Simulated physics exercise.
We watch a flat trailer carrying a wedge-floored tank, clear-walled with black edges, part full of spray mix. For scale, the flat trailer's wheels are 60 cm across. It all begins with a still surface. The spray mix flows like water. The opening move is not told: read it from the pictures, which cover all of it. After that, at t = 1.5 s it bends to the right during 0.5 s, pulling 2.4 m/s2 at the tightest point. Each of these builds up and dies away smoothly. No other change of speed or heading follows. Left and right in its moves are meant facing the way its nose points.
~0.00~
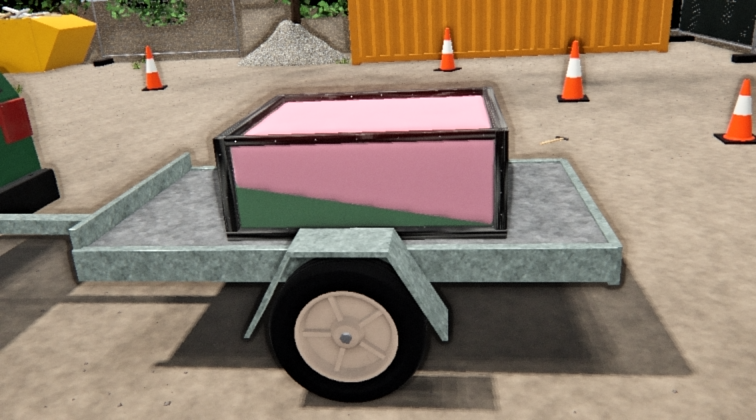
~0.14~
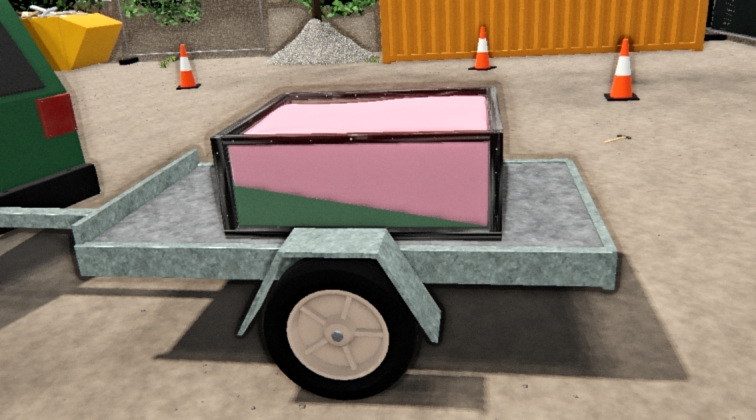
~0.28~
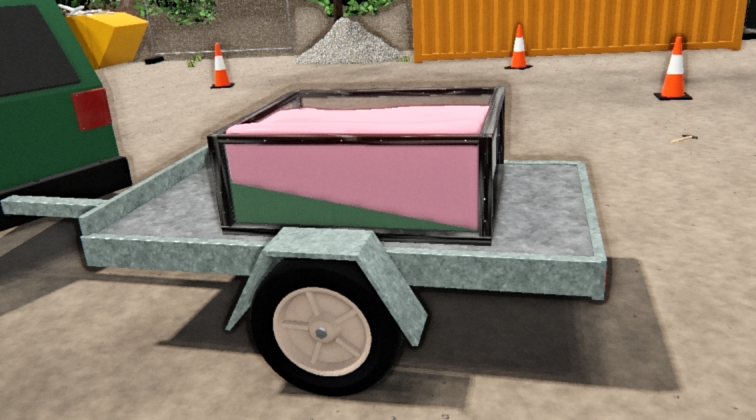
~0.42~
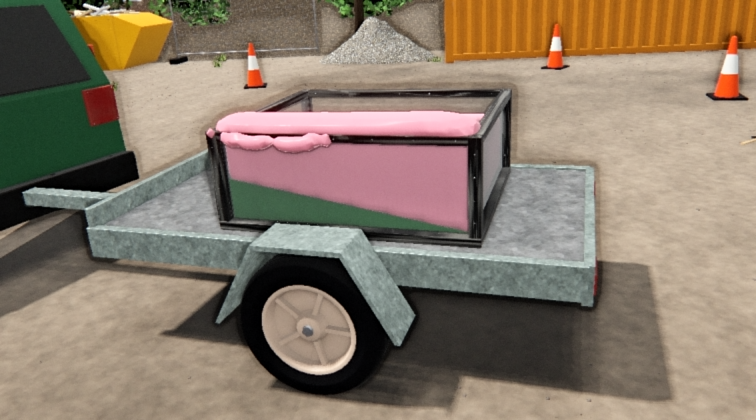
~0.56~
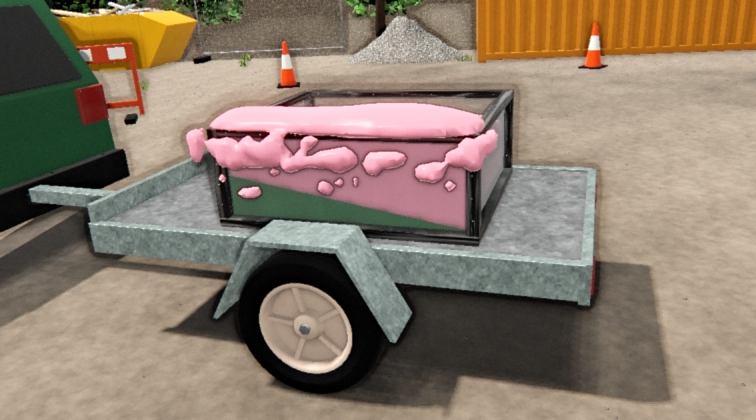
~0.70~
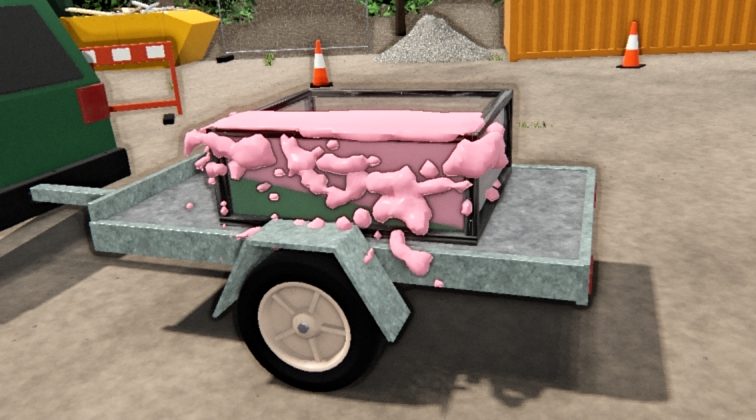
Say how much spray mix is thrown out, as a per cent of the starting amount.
It loses close to 22 per cent.
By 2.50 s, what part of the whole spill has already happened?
Some 80 per cent by then.
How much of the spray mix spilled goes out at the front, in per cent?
About 10 per cent.
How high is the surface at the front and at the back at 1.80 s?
About 36 cm in front and 36 cm behind.
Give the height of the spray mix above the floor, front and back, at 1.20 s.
About 38 cm in front and 34 cm behind.
By 1.20 s front 38 cm, middle 36 cm, back 35 cm above the lowest part of the floor; the loss stands at 6 per cent, over the near side.
By 1.80 s front 37 cm, middle 36 cm, back 36 cm above the lowest part of the floor; the loss stands at 8 per cent, over the near side.
By 2.50 s front 36 cm, middle 35 cm, back 34 cm above the lowest part of the floor; the loss stands at 17 per cent, over the near side.
By 4.99 s the loss stands at 22 per cent, over the near side, 58 of 265 litres.
